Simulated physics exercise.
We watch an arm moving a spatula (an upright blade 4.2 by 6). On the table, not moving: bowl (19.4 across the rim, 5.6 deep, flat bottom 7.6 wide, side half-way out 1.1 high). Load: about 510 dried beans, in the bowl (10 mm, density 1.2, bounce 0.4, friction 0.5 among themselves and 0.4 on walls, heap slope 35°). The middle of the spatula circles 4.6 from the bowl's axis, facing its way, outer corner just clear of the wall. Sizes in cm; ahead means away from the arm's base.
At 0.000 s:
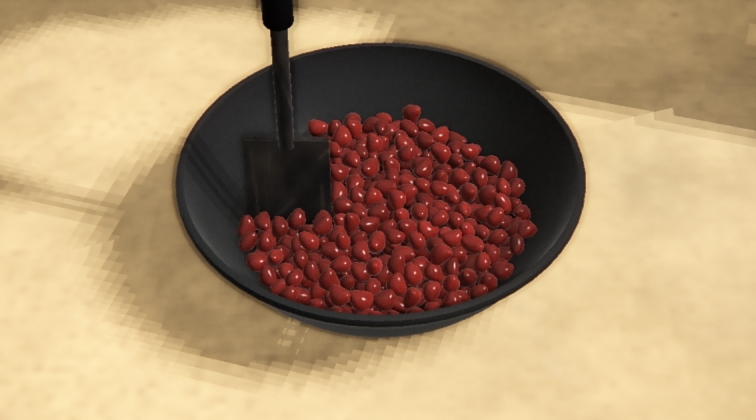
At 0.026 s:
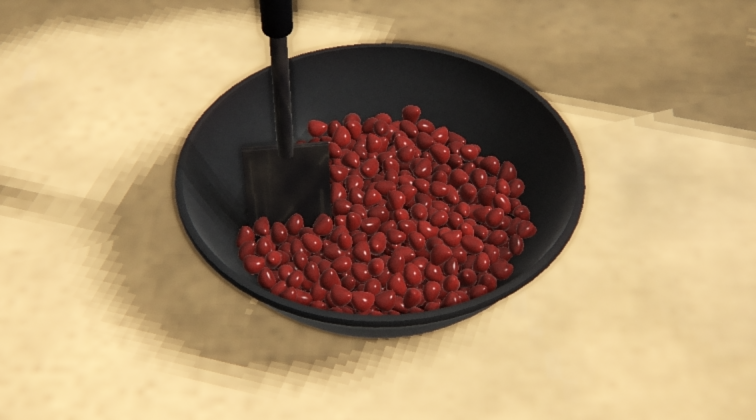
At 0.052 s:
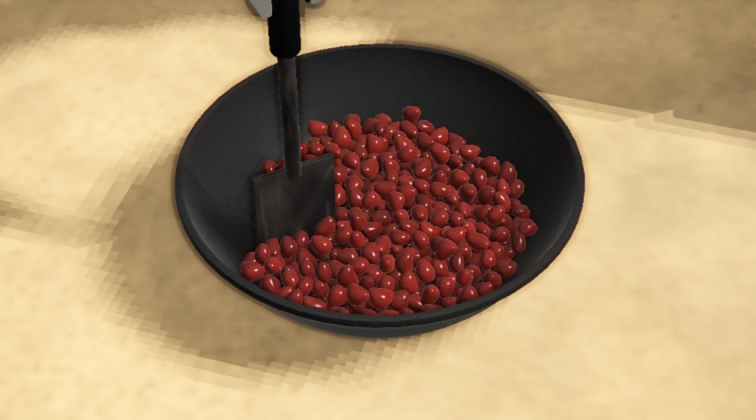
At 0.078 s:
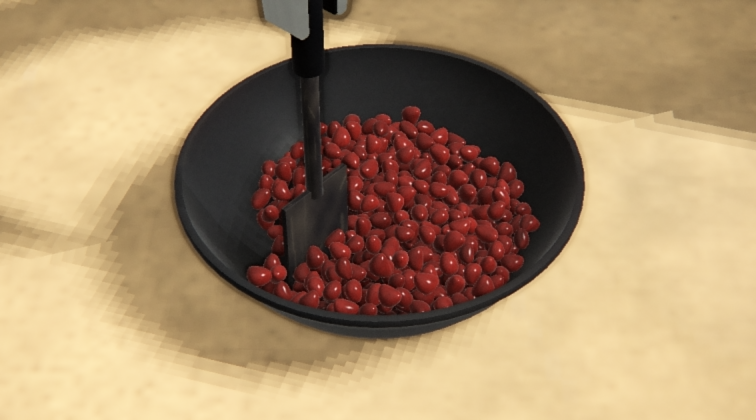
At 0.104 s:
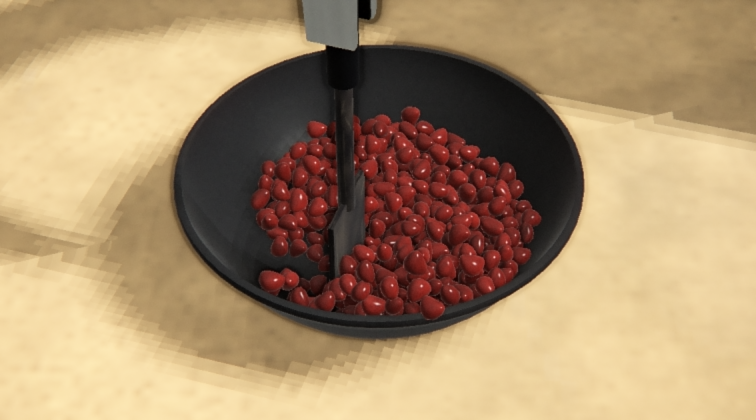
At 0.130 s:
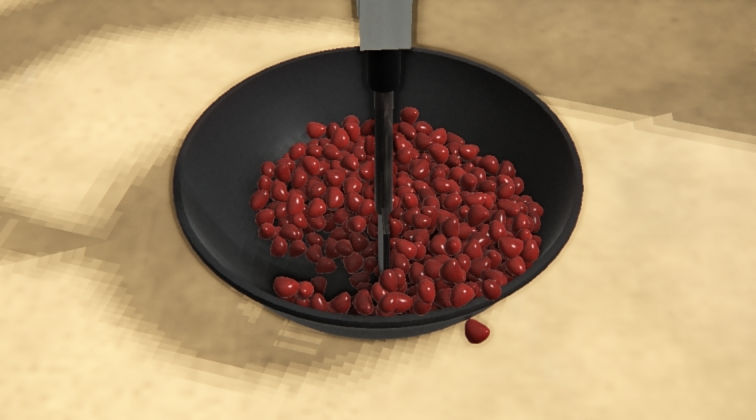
Dark spatula held by a robotic arm sweeping through red beans in a black bowl, one bean tumbling over the near rim.
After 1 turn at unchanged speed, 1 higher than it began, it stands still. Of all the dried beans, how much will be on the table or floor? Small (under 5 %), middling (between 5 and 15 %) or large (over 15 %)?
Share on the table or floor: Large (over 15 %).
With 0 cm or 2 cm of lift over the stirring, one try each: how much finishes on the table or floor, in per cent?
Some 30 and 25 per cent.
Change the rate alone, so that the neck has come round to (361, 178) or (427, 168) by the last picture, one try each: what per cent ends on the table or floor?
Some 20 and 35 per cent.
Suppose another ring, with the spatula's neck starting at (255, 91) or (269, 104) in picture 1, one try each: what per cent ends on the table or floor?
About 5 and 25 per cent.
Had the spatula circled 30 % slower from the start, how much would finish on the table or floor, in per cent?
In that case some 10 per cent.
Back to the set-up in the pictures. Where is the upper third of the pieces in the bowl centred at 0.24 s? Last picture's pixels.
Around (495, 140).
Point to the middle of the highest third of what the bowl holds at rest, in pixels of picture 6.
Around (296, 238).
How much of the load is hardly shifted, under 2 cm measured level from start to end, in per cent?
Some 15 per cent.
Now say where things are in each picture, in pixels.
In the first picture, spatula neck at (284, 115), 0° round; upper third of the load around (392, 208), from x 245 to 525, top at y 115; 510 in the bowl.
In the second picture, spatula neck at (284, 122), 7° round; upper third of the load around (391, 212), from x 245 to 525, top at y 115.
In the third picture, spatula neck at (291, 143), 28° round; upper third of the load around (385, 230), from x 250 to 525, top at y 115.
In the fourth picture, spatula neck at (313, 162), 50° round; upper third of the load around (395, 244), from x 260 to 530, top at y 115.
In the fifth picture, spatula neck at (346, 175), 73° round; upper third of the load around (407, 255), from x 260 to 530, top at y 115; 509 in the bowl, 1 in flight or on the tool.
In the sixth picture, spatula neck at (384, 178), 95° round; upper third of the load around (440, 247), from x 260 to 535, top at y 115; 505 in the bowl, 5 in flight or on the tool.
By 0.24 s, 194° round, highest piece 9 above the table; 466 in the bowl, 11 on the table or floor, 33 in flight or on the tool.
By 0.36 s, 293° round, highest piece 9 above the table; 406 in the bowl, 56 on the table or floor, 48 in flight or on the tool.
By 0.62 s, 0° round, highest piece 5 above the table; 373 in the bowl, 137 on the table or floor.
By 1.32 s, 0° round, highest piece 5 above the table; 373 in the bowl, 137 on the table or floor.
Final count, 373 in the bowl, 137 on the table or floor. That is 27 % on the table or floor.
